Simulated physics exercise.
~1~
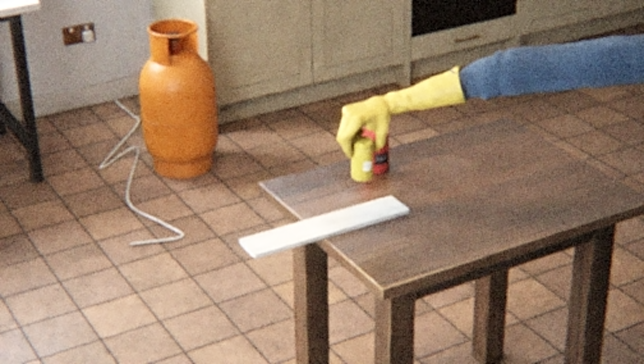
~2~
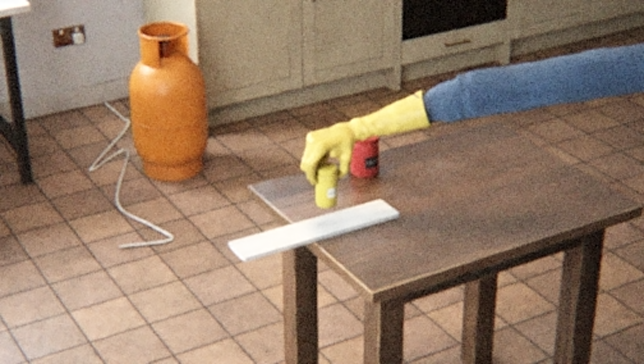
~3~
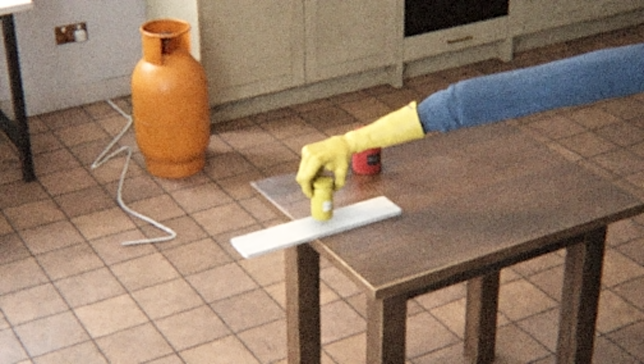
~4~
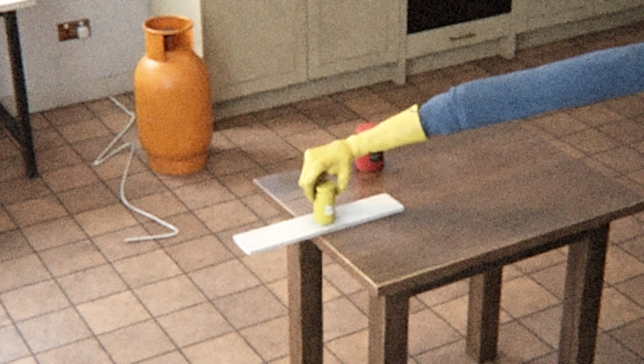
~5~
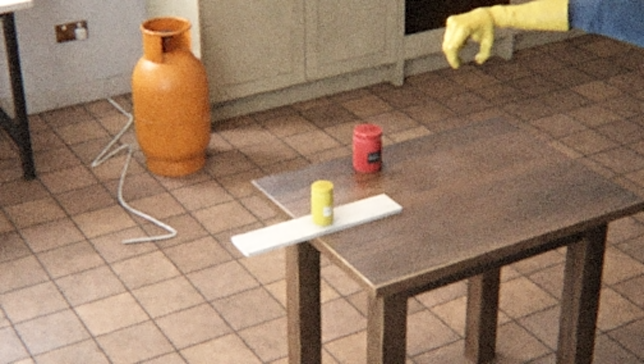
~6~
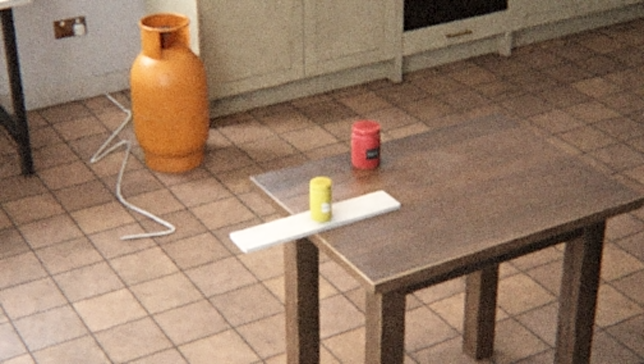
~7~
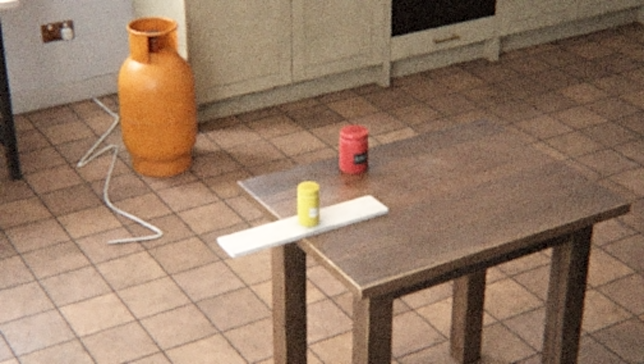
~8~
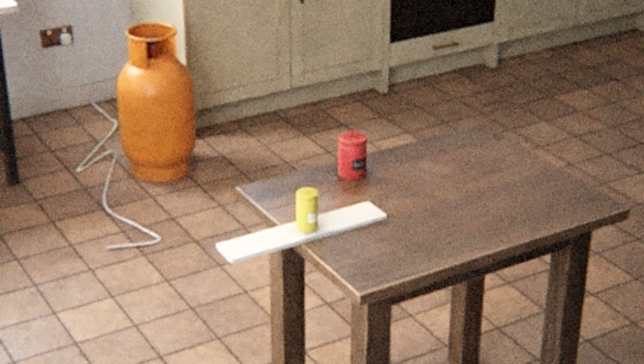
A yellow shaker, held upright by a hand in a yellow rubber glove, starts beside a red jar on a dark wooden table. The hand carries it left and toward the viewer, to a flat white board that sticks out past the table's left end. It lowers the shaker onto the board and holds it there briefly. Then the fingers let go, and the blue-sleeved arm draws back to the right and out of view. The board does not tip, and the shaker stays standing on it, with the red jar still behind on the tabletop.
